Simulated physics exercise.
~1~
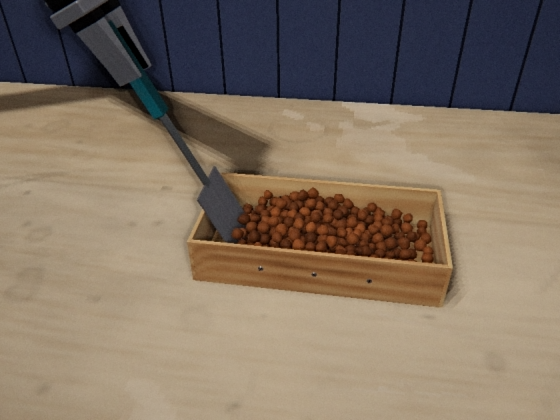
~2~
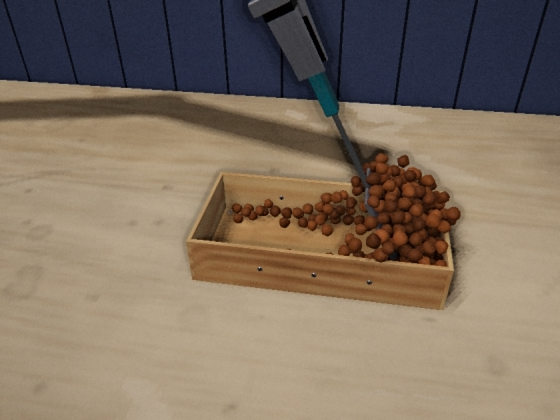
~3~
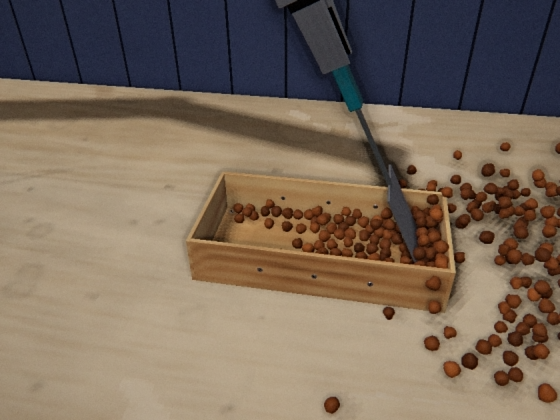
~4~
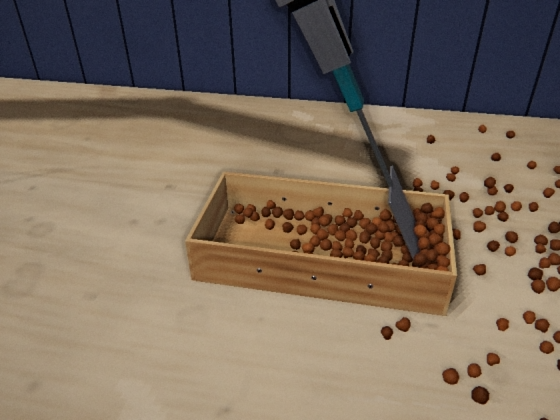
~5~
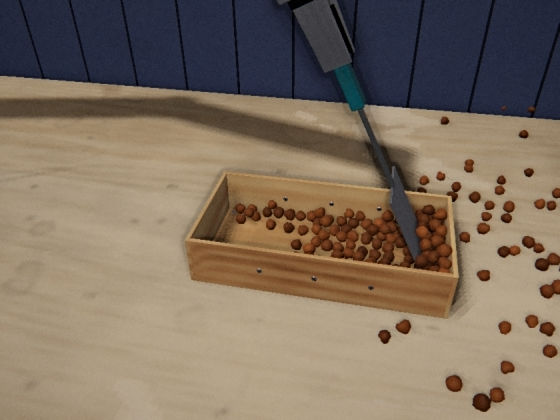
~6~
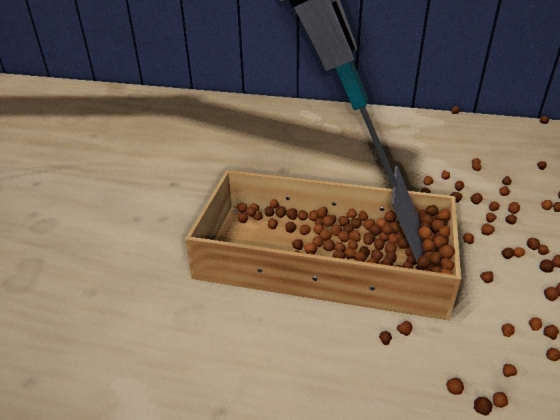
On a wooden surface, a machine's paddle sweeps brown balls rightward, spilling many beyond the trough.
